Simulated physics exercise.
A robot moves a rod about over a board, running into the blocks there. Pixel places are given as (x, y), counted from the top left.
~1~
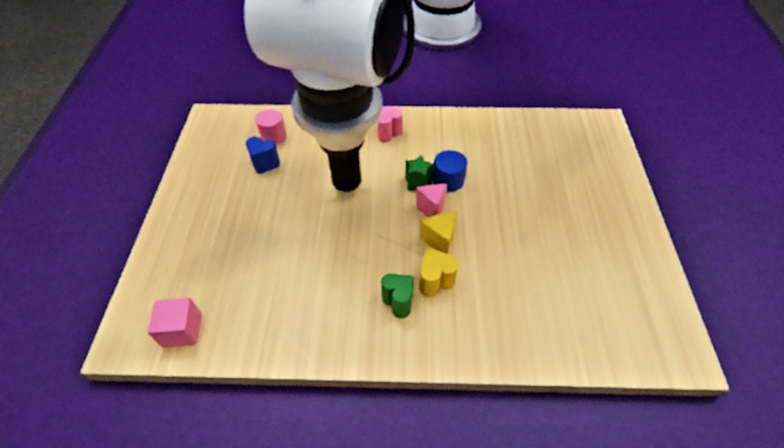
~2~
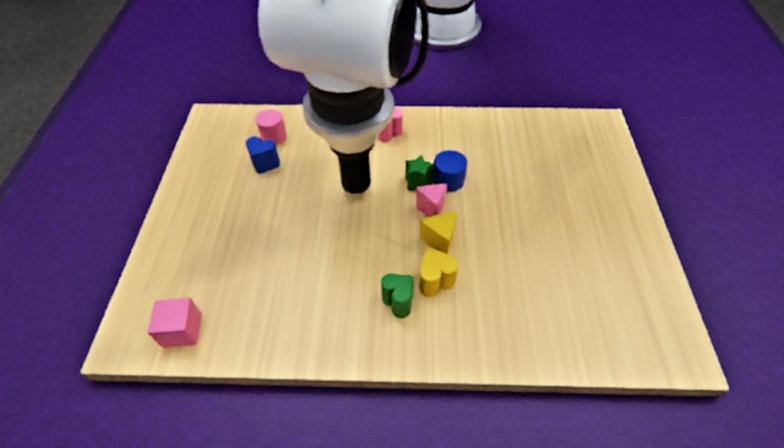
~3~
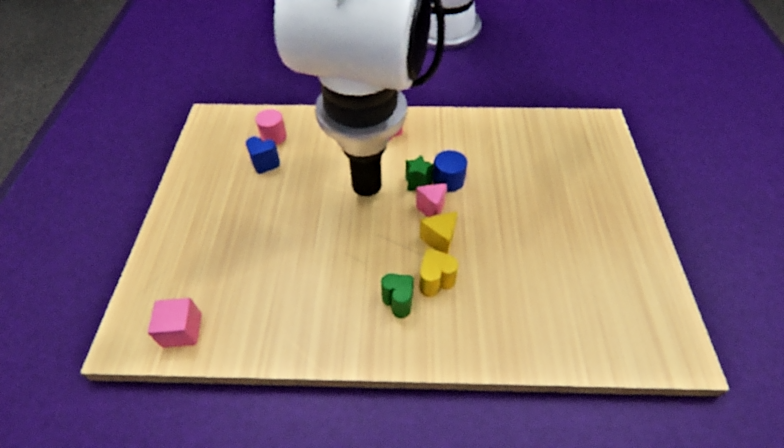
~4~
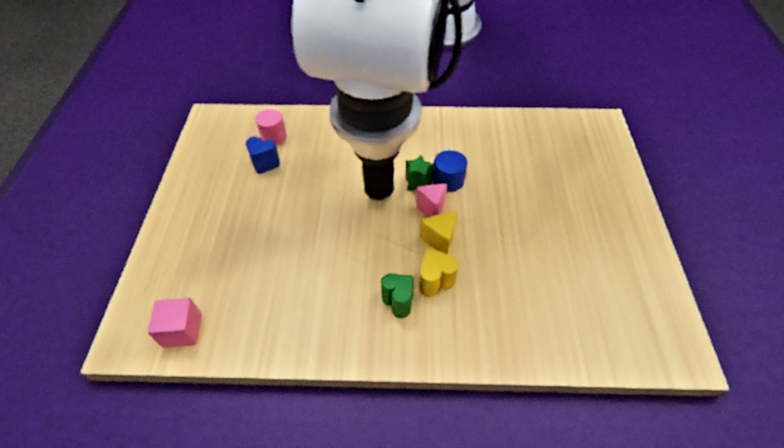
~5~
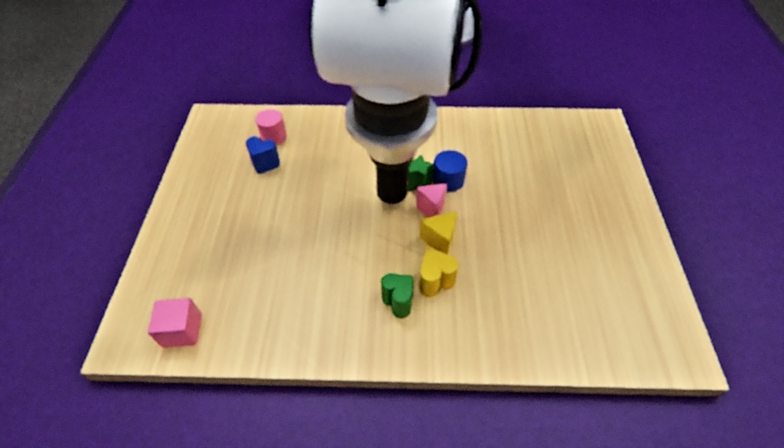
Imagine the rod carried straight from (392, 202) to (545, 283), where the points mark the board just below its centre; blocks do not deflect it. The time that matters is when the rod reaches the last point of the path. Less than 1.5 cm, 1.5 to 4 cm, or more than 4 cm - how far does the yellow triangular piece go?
My answer is that it shifts over 4 cm.
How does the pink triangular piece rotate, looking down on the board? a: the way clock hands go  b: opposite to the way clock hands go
Letter b.
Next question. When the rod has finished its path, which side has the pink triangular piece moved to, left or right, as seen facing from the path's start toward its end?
It moves off to the left.
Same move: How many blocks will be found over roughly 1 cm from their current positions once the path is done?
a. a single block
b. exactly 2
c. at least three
I choose b.
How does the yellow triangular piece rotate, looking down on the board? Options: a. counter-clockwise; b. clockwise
The one that fits is b, clockwise.
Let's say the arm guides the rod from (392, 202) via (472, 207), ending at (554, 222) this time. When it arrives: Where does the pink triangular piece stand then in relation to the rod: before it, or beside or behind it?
The rod has lost it.
What follows on the original path. One third of the way, rod at (441, 218); pink triangular piece at (471, 198), turned 65° anticlockwise; yellow triangular piece at (450, 231).
Two thirds of the way, rod at (493, 245); pink triangular piece at (479, 201); yellow triangular piece at (470, 250), turned 50° clockwise.
At the end, rod at (549, 275); green star not moved; pink triangular piece at (479, 201), turned 120° anticlockwise; yellow triangular piece at (470, 250), turned 50° clockwise.
